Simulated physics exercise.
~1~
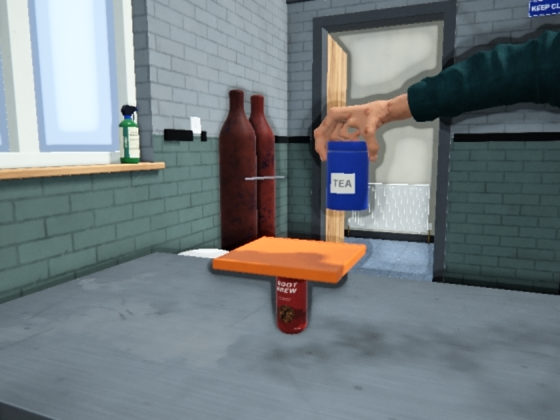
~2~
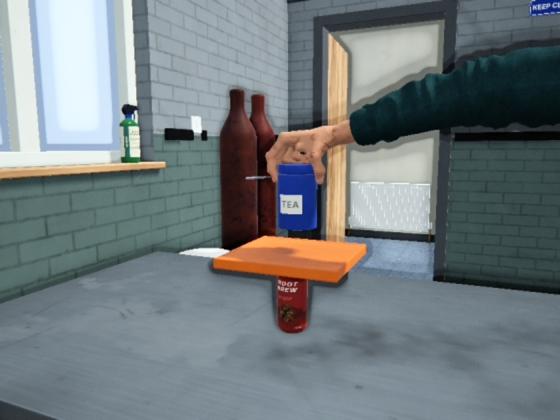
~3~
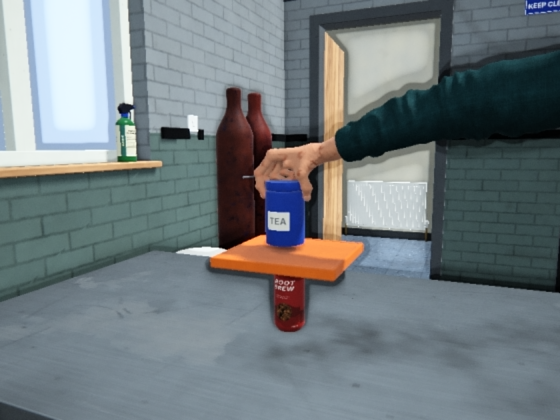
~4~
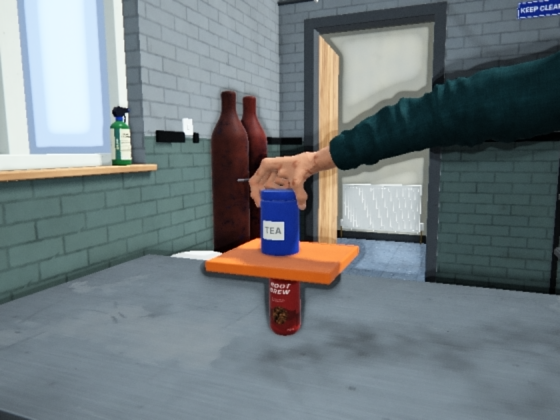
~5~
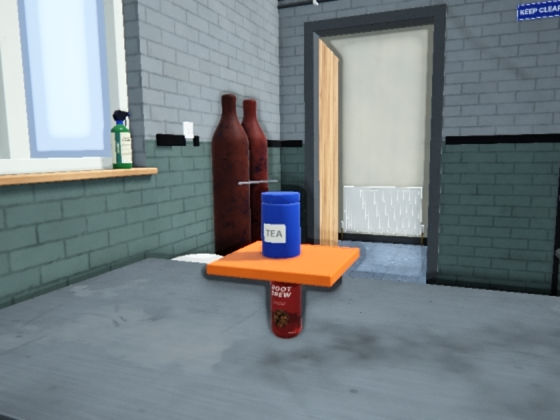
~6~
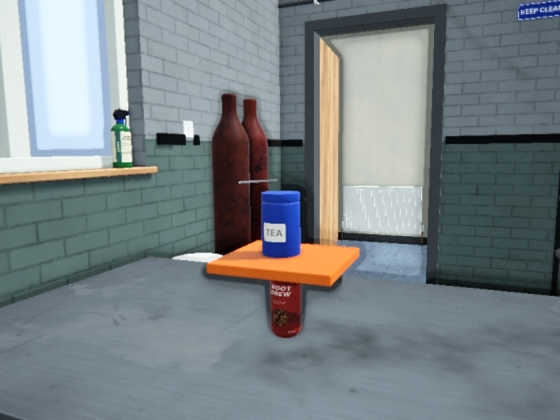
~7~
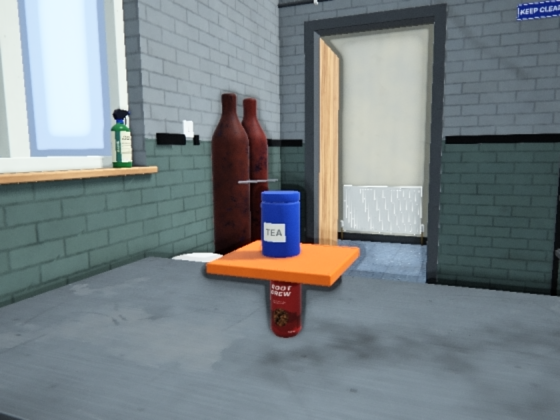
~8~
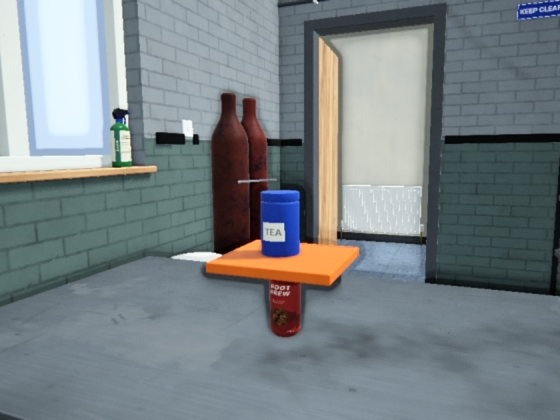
On a table, a hand sets a blue jar on an orange lid atop a red can, and the stack holds.
